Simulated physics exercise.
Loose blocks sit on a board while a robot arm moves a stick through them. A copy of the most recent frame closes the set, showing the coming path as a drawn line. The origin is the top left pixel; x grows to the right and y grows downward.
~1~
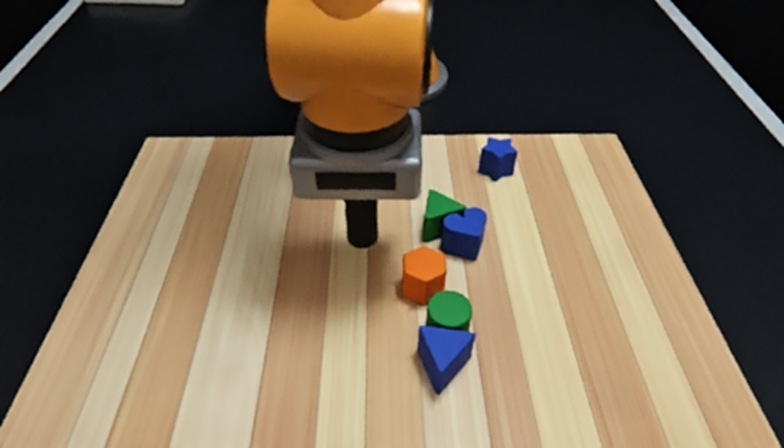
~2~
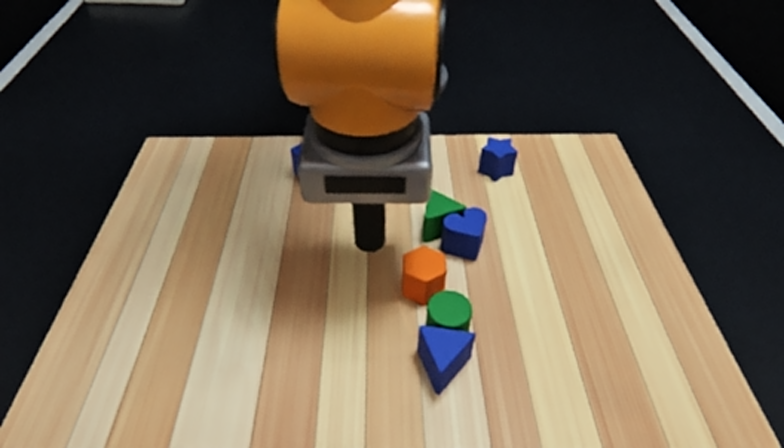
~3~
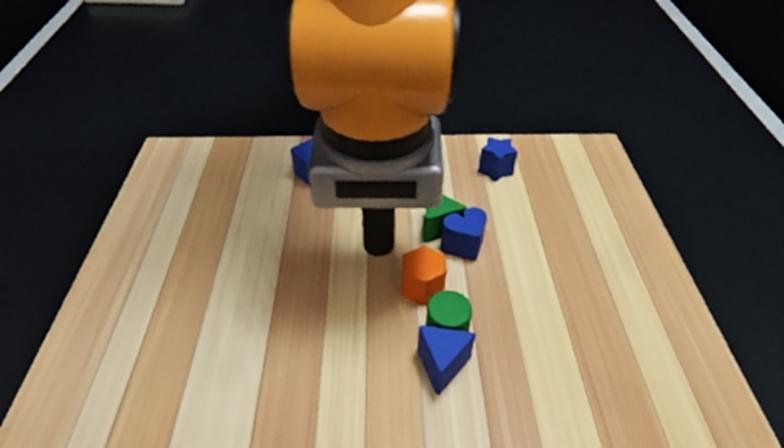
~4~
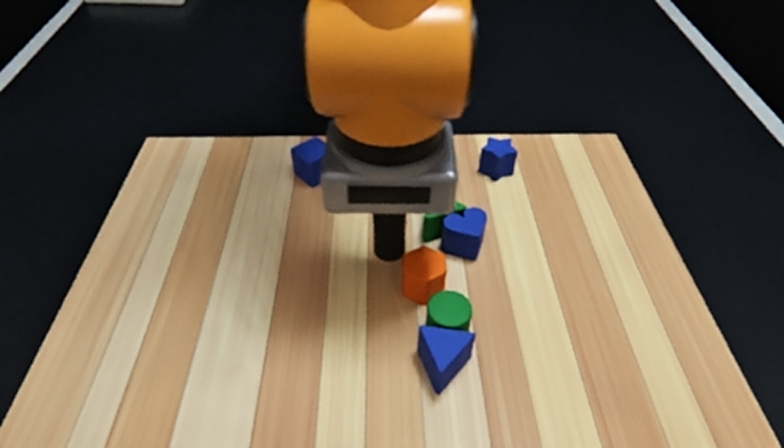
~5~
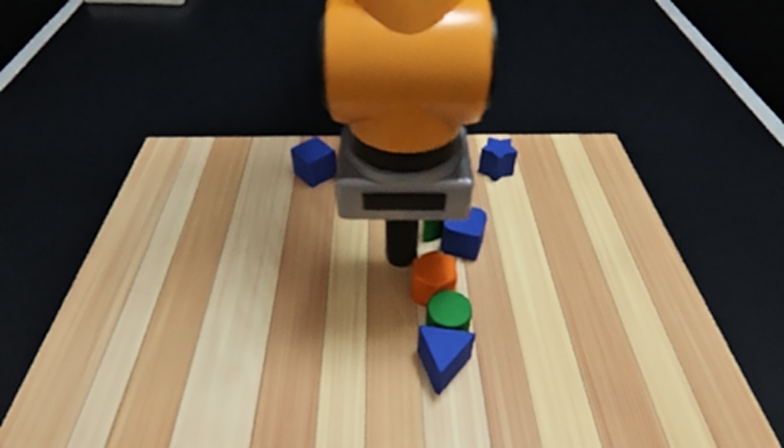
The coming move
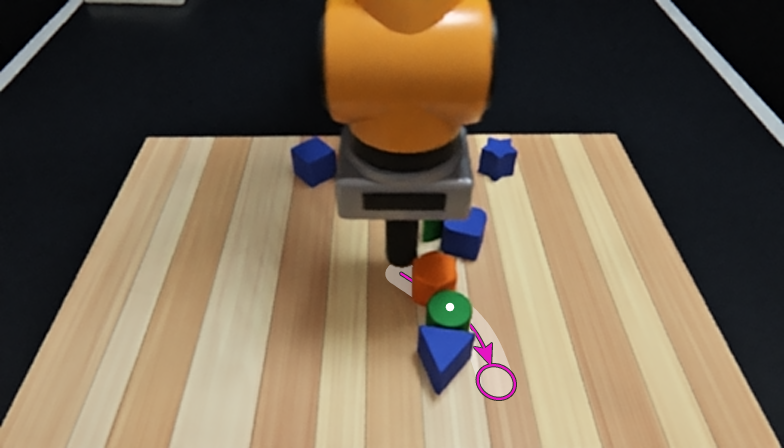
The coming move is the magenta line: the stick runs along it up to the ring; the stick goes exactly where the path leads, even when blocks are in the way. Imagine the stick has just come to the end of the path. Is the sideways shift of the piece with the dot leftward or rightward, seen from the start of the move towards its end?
Pushed right.
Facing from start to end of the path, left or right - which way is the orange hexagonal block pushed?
It's going to go left.
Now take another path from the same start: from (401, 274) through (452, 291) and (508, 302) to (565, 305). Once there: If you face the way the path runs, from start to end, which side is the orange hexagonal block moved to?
The answer is right.
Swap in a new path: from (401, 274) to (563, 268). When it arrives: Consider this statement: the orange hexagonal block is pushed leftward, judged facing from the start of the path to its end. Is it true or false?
Verdict: False.
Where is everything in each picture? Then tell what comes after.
Lower end of the stick (363, 238), tops of blocks, orange hexagonal block (425, 262), green triangular block (441, 203), blue triangular block (445, 343), green round block (450, 307), blue heart (467, 221), in the first picture.
Stick (370, 241), blocks as before, in the second picture.
Stick (379, 245), blocks as before, in the third picture.
Stick (389, 250), blocks as before, in the fourth picture.
Stick (402, 256), orange hexagonal block (435, 267), green triangular block hidden, blue triangular block (445, 343), green round block (450, 307), blue heart (467, 221), in the fifth picture.
The drawn path runs from (401, 274) via (441, 299) and (476, 334), ending at (496, 382); the dot is on the green round block.
What follows on the original path. One third of the way, stick (443, 282); orange hexagonal block (483, 281), turned 45° anticlockwise; blue triangular block (445, 347); green round block (465, 315).
Two thirds of the way, stick (480, 317); orange hexagonal block (512, 291), turned 90° anticlockwise; blue triangular block (446, 362), turned 50° clockwise; green round block (484, 346).
At the end, stick (501, 365); orange hexagonal block (512, 291), turned 90° anticlockwise; green triangular block not moved; blue triangular block (443, 369), turned 70° clockwise; green round block (495, 398); blue heart not moved.
